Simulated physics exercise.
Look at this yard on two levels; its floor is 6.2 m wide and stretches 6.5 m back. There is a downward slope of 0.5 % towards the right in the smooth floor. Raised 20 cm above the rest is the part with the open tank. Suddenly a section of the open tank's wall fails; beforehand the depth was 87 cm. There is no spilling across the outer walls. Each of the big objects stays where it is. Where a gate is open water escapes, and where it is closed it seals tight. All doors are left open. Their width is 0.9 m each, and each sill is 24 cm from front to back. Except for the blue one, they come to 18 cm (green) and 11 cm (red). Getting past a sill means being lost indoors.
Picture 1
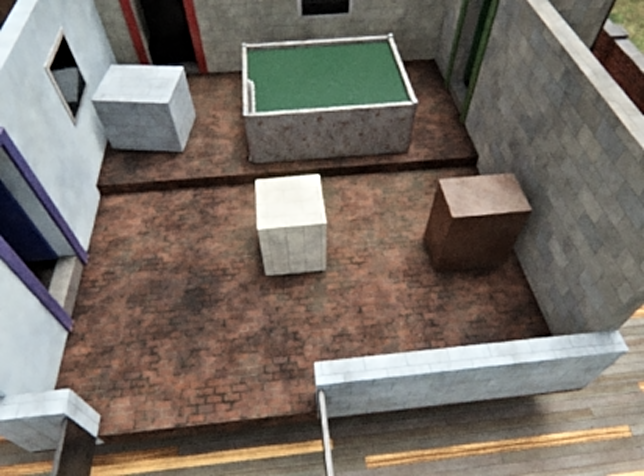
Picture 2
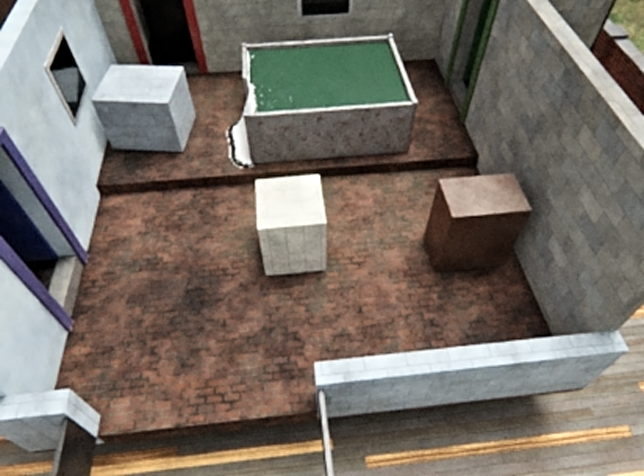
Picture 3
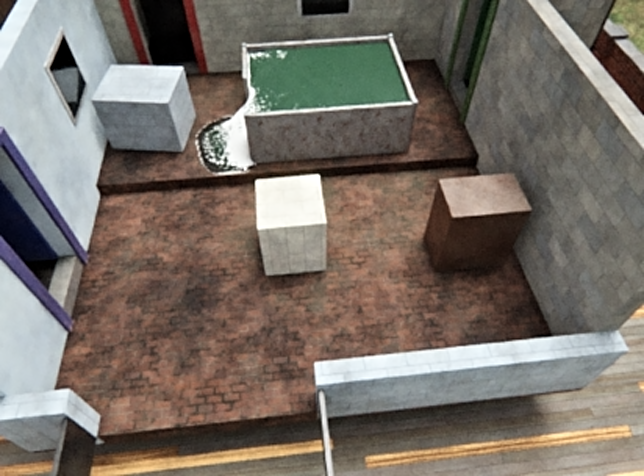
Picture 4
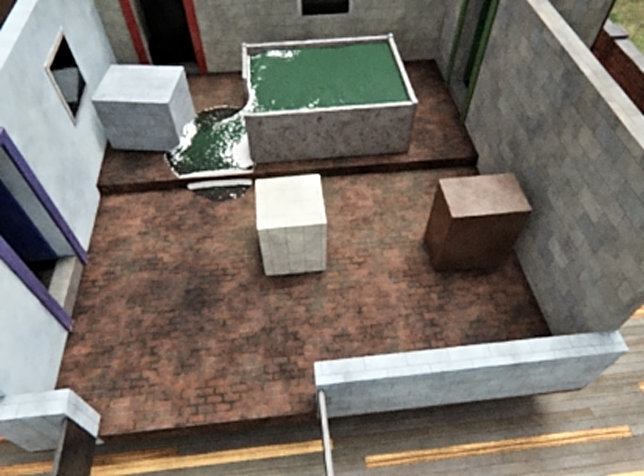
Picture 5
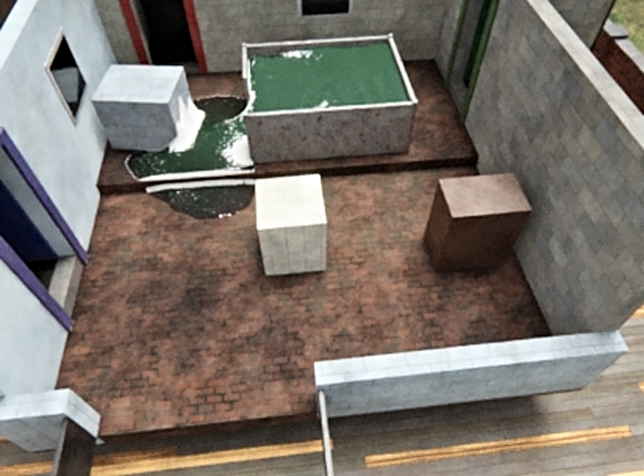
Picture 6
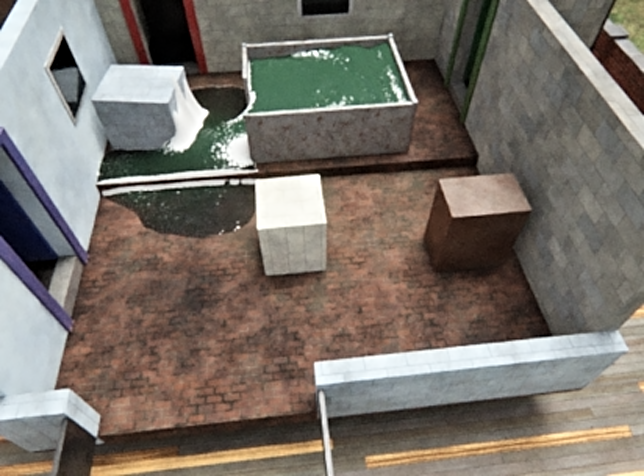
Green water lies still in a pale open tank on the raised back part of a brick-floored yard, seen from a fixed high viewpoint, then pours foaming from the tank's left side. It spreads over the raised floor, reaches the pale block at left and drops over the step. A dark green sheet widens leftward and forward on the lower floor, behind a white block and a brown one.
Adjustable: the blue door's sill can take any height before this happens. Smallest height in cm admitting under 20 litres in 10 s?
Roughly 18 centimetres.
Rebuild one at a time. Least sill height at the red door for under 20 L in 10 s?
The red one would have to be about 10.5 cm high.
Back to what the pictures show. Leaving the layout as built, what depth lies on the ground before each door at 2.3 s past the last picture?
Door depths (cm): Blue = 21, green = 0, red = 12.
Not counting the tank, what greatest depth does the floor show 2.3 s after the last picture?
About 41 cm at most.
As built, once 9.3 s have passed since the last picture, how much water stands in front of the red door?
About 6.0 centimetres.
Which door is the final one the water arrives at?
Answer: Green.
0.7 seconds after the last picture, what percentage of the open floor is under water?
Close to 25 per cent is wet.
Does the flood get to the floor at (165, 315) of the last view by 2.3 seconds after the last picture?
That spot is swamped.
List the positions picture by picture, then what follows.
Still water, 87 cm deep, in the open tank at (324, 77); the blue door at (43, 248) is dry, in the first picture.
The front is at (232, 137), 0.4 m from the gap at (252, 128); 0.3 m2 of floor is wet, 87 cm left at the back, in the second picture.
Water pours out at (252, 130) and has run 0.9 m, to (203, 148); about 12 cm deep outside, 87 cm at the back, in the third picture.
The front is at (169, 158), 1.4 m from the gap at (253, 130); 2.0 m2 of floor is wet, 87 cm left at the back, in the fourth picture.
The gap is at (253, 131), the front 2.0 m out at (132, 163); the back of the open tank holds 87 cm, in the fifth picture.
Water pours out at (253, 130) and has run 2.5 m, to (98, 181); about 5 cm deep outside, 82 cm at the back; the blue door at (43, 248), 3.6 m from the gap, is still 1.4 m from the nearest water, in the sixth picture.
Then, 0.7 s after the last picture water covers 25 % of the floor, deepest (60 cm) near (193, 140); 15 cm at the blue door, 0 litres in over its 26 cm sill.
Then, 2.3 s after the last picture water covers 45 % of the floor, deepest (41 cm) near (56, 389); 21 cm at the blue door, 1 litre in over its 26 cm sill.
Then, 9.3 s after the last picture water covers 90 % of the floor, deepest (15 cm) near (48, 420); 7 cm at the blue door, 1 litre in over its 26 cm sill.
At the blue door as built, the water peaked near 27 cm, 1.1 s after the last picture.
Run again over the same 10 s with other heights there, 46 litres in over 14.5 cm, 13 litres over 20 cm. The limit of 20 litres is kept from about 18 cm up.
